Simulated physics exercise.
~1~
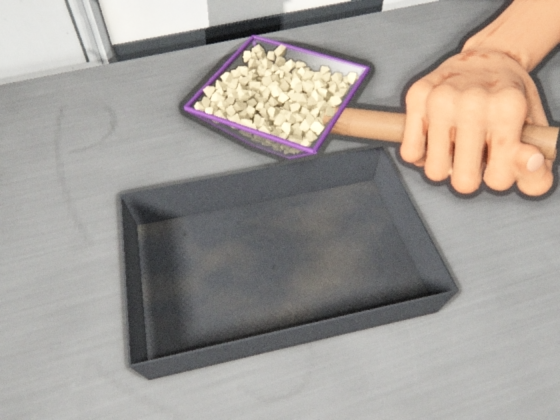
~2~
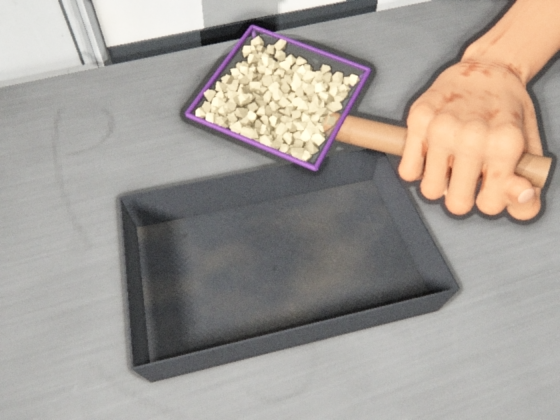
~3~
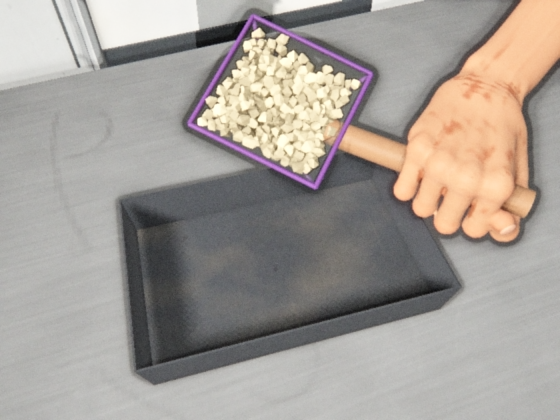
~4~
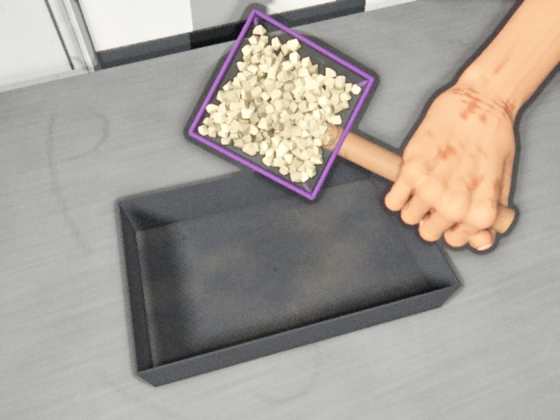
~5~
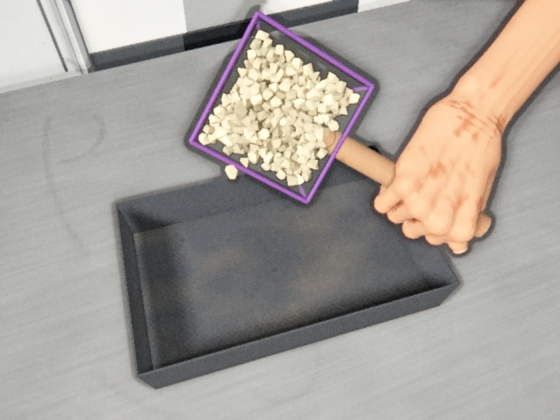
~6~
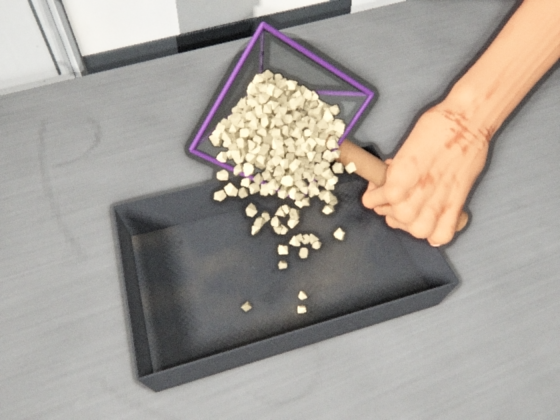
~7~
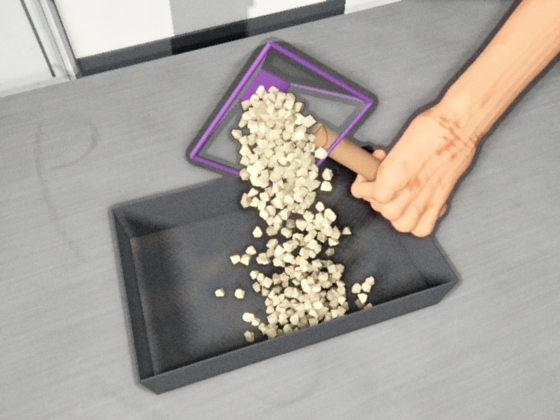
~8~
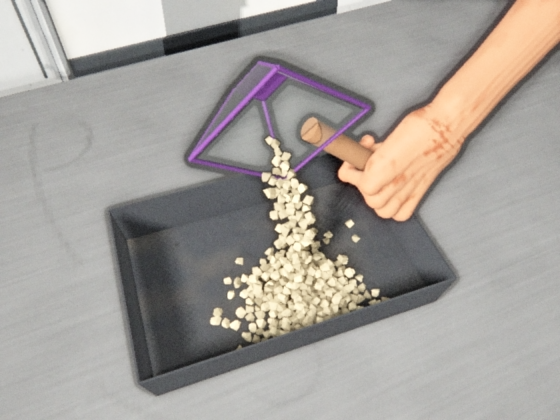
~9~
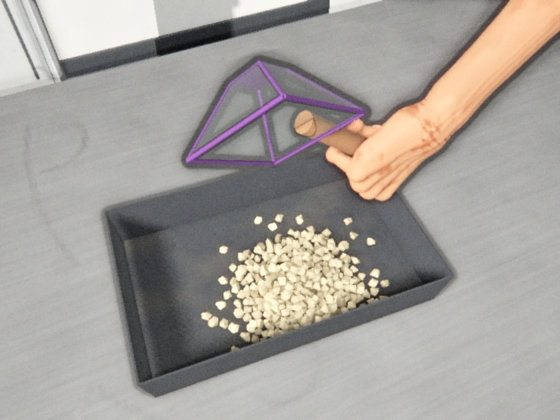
On a grey tabletop, a hand held a purple-edged scoop of pale pellets above a dark rectangular tray and steadily tipped it, spilling a few at first, then a thick stream, until the scoop was empty and the pellets lay heaped in the tray.
